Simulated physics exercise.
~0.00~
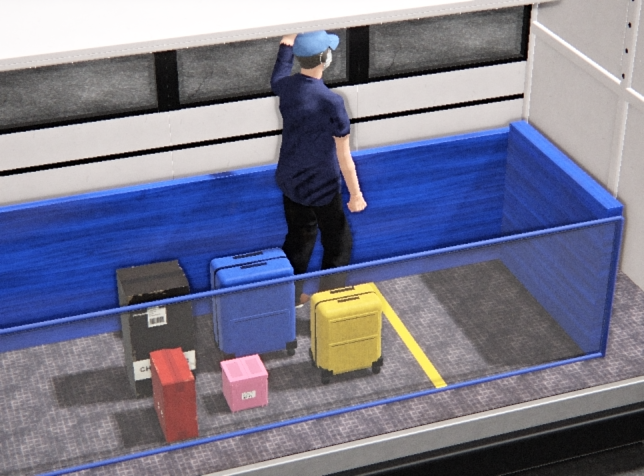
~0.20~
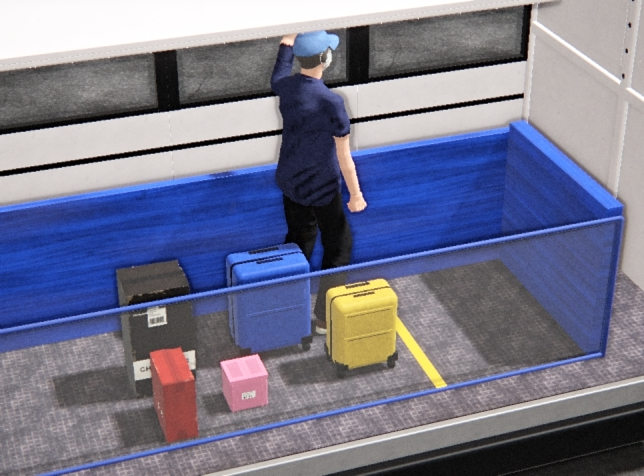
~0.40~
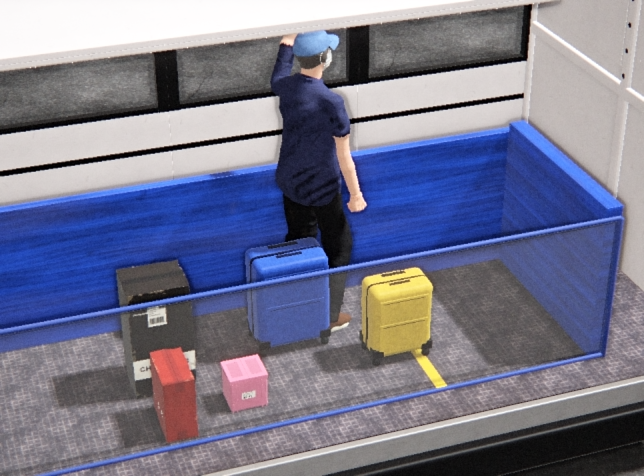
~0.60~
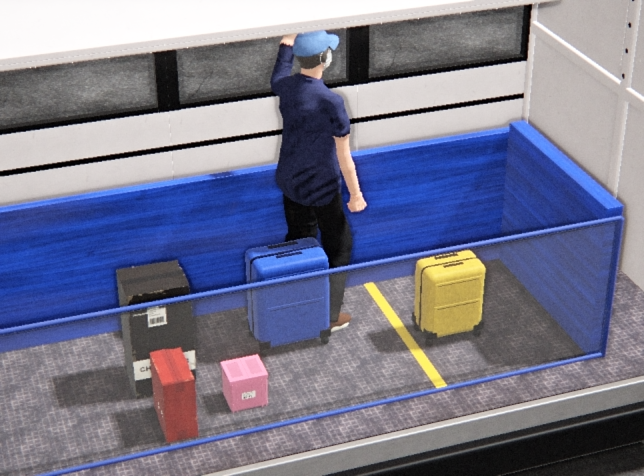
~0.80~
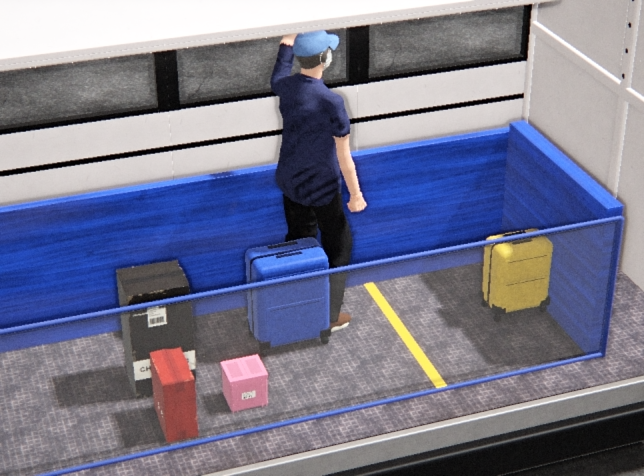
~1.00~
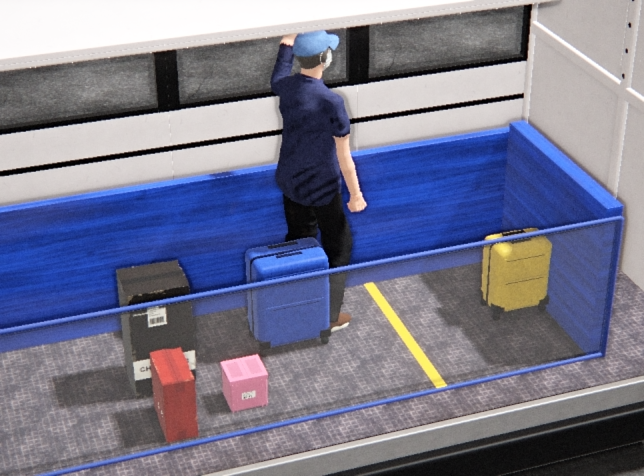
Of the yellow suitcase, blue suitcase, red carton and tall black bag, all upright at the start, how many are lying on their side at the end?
None of them are lying on their side at the end; all four are still upright.
